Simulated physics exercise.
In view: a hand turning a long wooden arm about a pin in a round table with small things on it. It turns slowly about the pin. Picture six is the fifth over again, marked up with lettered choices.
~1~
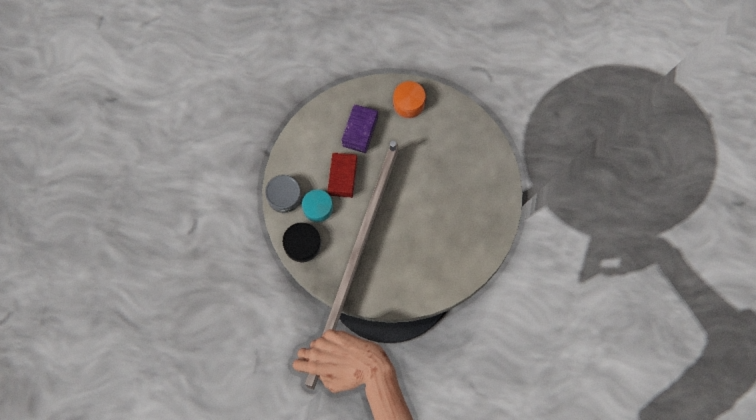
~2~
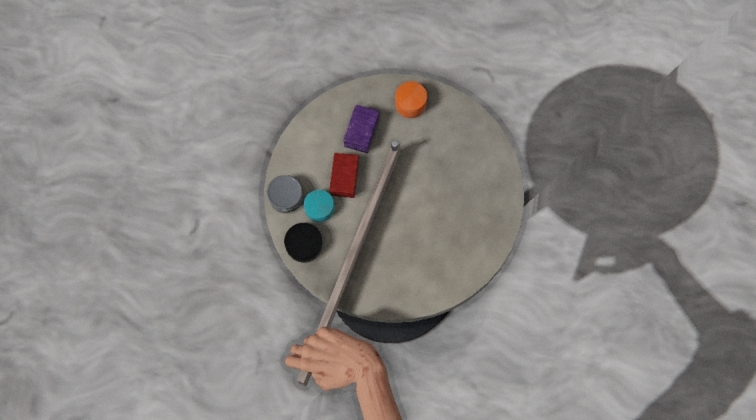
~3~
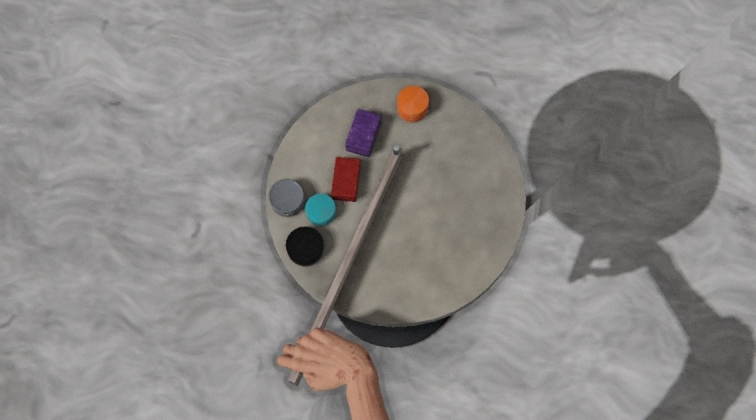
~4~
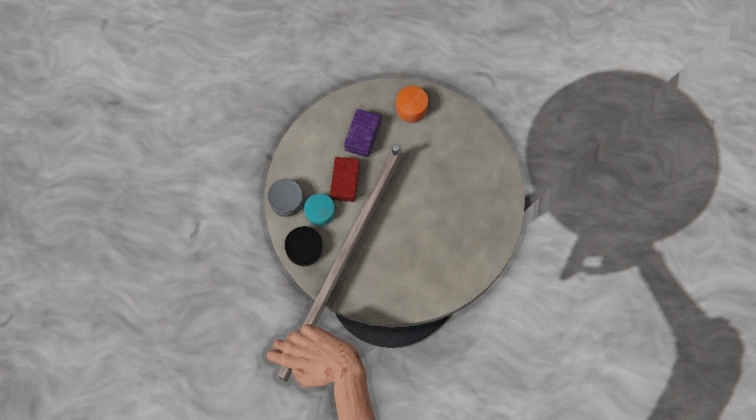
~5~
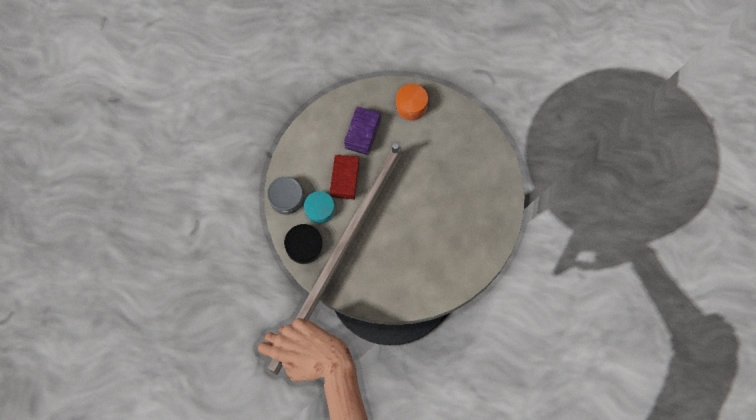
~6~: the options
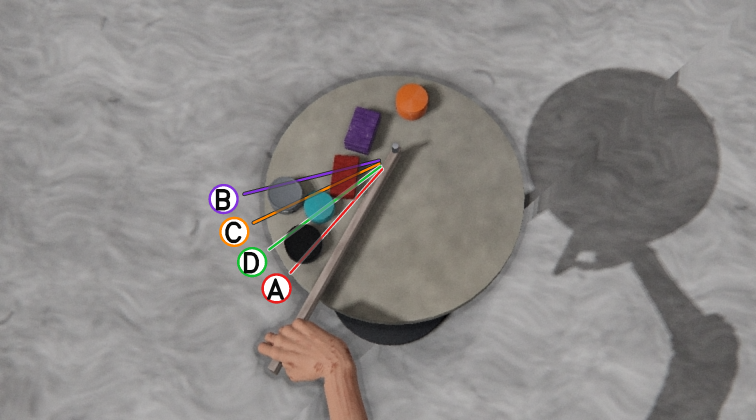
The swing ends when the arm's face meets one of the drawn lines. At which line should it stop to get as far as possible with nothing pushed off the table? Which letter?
D.
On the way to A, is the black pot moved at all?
By then, yes.
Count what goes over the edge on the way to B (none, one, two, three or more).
Two.
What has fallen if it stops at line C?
The black pot.
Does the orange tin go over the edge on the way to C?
By then, no.
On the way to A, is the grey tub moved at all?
By then, no.
On the marked copy, A at (337, 220); B at (312, 177); C at (317, 193); D at (326, 207).
Following D. Soon after the start, arm (343, 215); black pot (299, 241); grey tub (286, 196).
Later, arm (333, 206); black pot (283, 228); grey tub (285, 193).
In the end, arm (328, 201); black pot (275, 220); grey tub (281, 186); nothing has fallen.
As for the rest, A is safe but short; B drops the black pot and grey tub; C drops the black pot.
